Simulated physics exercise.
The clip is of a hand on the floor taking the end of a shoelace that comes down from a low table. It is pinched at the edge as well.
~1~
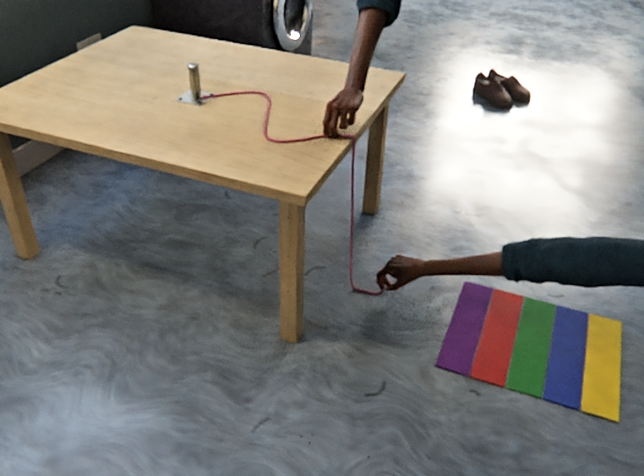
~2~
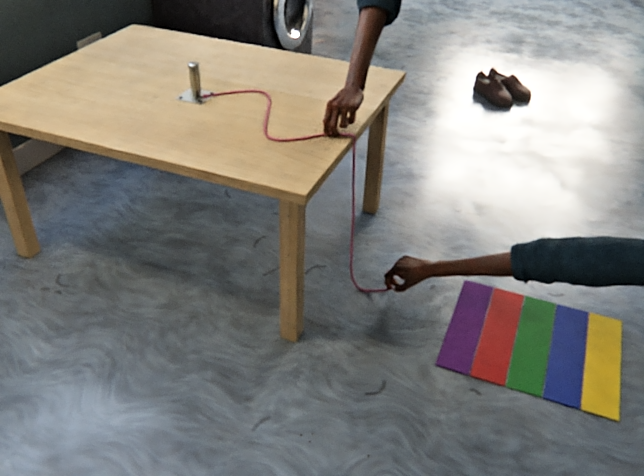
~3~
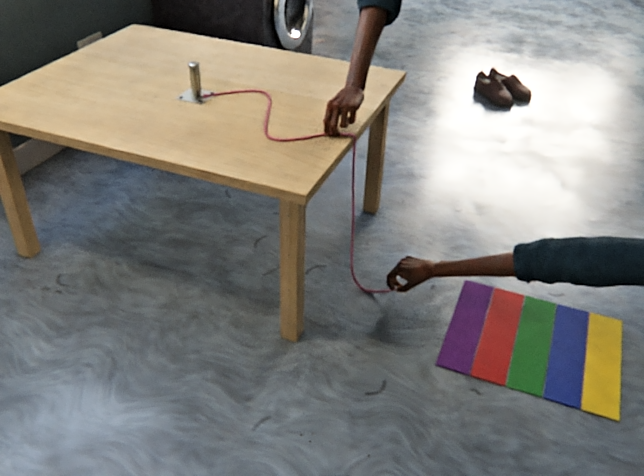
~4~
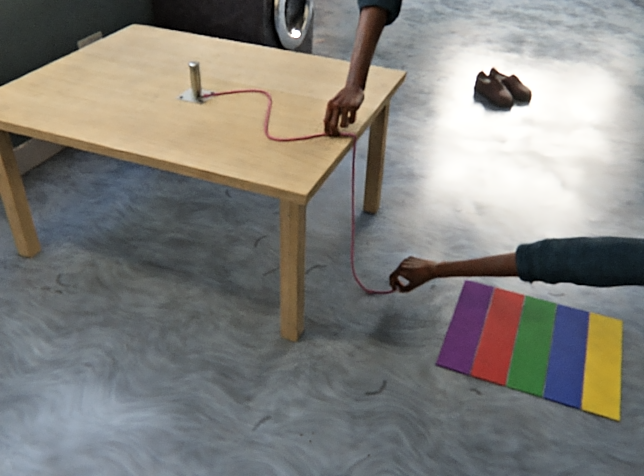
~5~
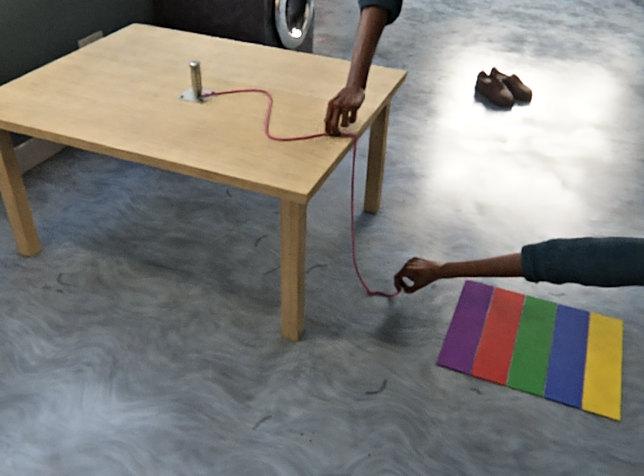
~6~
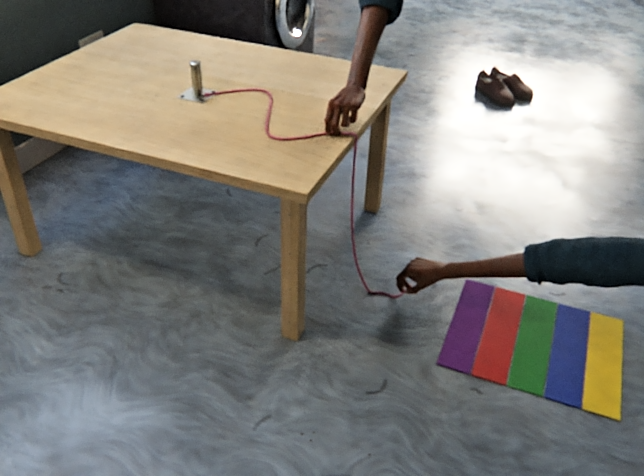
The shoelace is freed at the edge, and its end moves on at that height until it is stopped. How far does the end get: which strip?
It halts on the yellow strip.
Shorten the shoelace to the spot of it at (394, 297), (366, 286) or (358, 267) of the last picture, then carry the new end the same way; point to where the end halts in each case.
The places are (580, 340), (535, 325) and (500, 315).
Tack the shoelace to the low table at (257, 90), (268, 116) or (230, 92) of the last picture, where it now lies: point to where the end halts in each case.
About (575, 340), (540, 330) and (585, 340).
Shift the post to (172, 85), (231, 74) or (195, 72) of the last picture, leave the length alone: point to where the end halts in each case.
The places are (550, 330), (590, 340) and (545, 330).
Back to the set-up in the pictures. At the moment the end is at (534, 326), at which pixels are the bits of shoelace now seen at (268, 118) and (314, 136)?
The first at (317, 125), the second at (364, 175).
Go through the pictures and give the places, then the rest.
In the first frame, end (385, 287); purple (457, 354); red (491, 364); green (527, 374); blue (563, 385); yellow (601, 396).
In the second frame, end (393, 288); shoelace through (235, 92) (268, 111) (286, 140) (354, 145) (353, 212) (352, 273).
In the third frame, end (395, 289).
In the fourth frame, end (398, 289); shoelace through (236, 92) (269, 111) (286, 140) (354, 145) (353, 211) (354, 273).
In the fifth frame, end (402, 290).
In the sixth frame, end (405, 290); shoelace through (237, 91) (270, 110) (287, 139) (355, 144) (352, 210) (360, 273).
Soon after, end near (534, 326); over green.
Then, end near (577, 338); over blue.
At full stretch, end near (603, 345); over yellow. Over yellow.
